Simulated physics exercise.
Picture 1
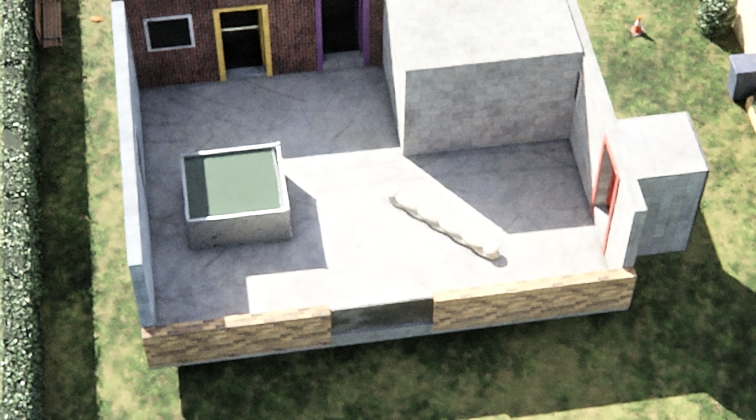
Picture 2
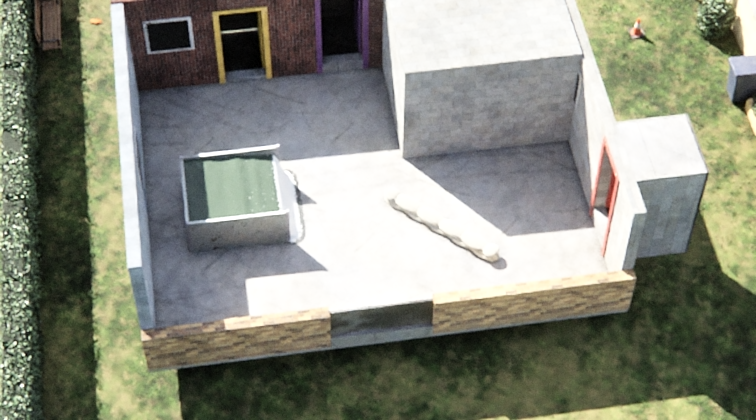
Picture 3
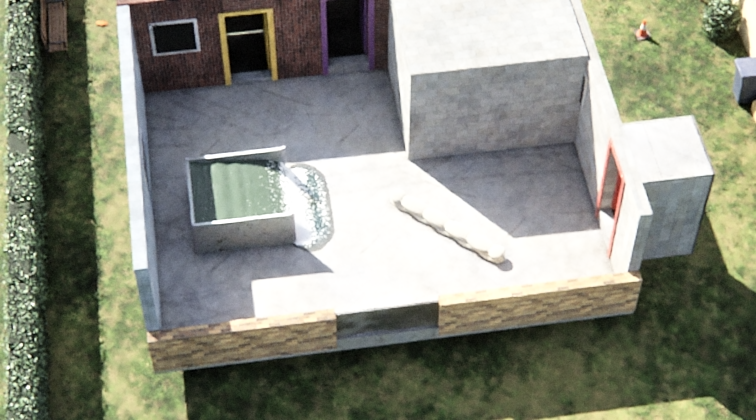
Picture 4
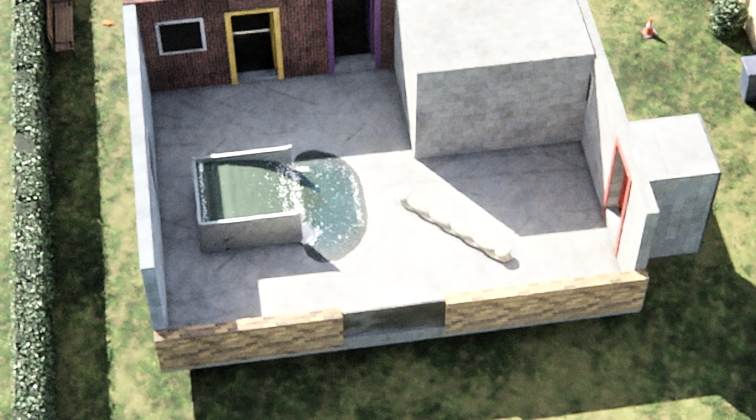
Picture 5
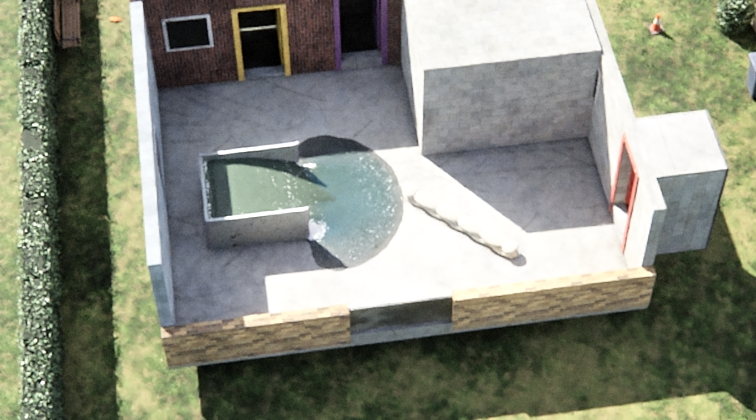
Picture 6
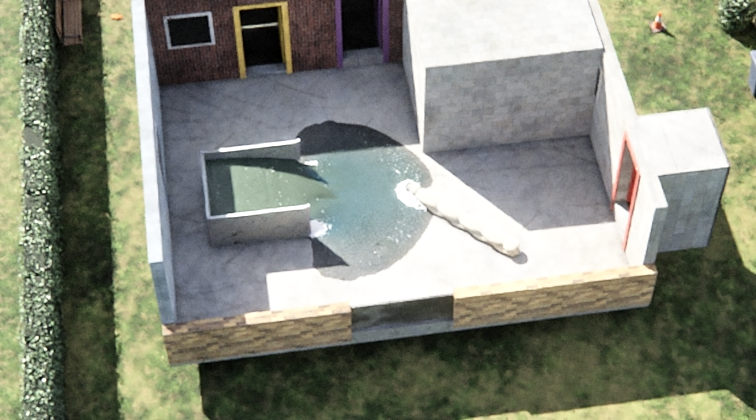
At the start, a square tank of greenish water sits whole and still in a walled grey yard seen from above. Its right side opens and water pours onto the paving, foaming at first. The pool spreads rightward in a widening rounded sheet, reaching the near end of a pale, lumpy strip.
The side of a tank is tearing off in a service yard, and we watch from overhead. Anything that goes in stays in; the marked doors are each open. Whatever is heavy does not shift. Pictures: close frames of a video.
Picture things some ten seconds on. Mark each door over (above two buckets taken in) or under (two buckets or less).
Red door: Under. Purple door: Under. Yellow door: Under.
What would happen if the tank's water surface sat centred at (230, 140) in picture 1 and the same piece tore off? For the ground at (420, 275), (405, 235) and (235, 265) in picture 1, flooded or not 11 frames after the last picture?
Point by point: Swamped; swamped; still bare.
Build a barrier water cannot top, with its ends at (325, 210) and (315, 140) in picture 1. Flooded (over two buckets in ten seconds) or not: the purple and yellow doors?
The purple one falls short of the threshold; the yellow one exceeds the threshold.
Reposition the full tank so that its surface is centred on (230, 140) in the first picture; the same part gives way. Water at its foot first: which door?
The door you want is the purple door.
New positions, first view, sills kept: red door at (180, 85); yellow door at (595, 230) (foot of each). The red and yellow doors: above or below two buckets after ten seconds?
Briefly, red door remains below the limit while yellow door runs past the limit.
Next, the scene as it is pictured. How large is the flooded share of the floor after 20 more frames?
My estimate is near 55 per cent.
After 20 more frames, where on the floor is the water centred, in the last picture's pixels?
The spot I would choose is (442, 203).
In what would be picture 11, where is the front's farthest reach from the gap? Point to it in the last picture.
My guess is roughly (551, 148).
A moment on, water covers 35 % of the floor; the red door not reached, the purple door not reached, the yellow door not reached.
Next, water covers 45 % of the floor; the red door not reached, the purple door wet at the sill, nothing in, the yellow door not reached.
Then, water covers 55 % of the floor; the red door wet at the sill, nothing in, the purple door wet at the sill, nothing in, the yellow door wet at the sill, nothing in.
Later, water covers 85 % of the floor; the red door under two buckets in, the purple door wet at the sill, nothing in, the yellow door wet at the sill, nothing in.
In the end, water covers 95 % of the floor; the red door under two buckets in, the purple door wet at the sill, nothing in, the yellow door wet at the sill, nothing in.
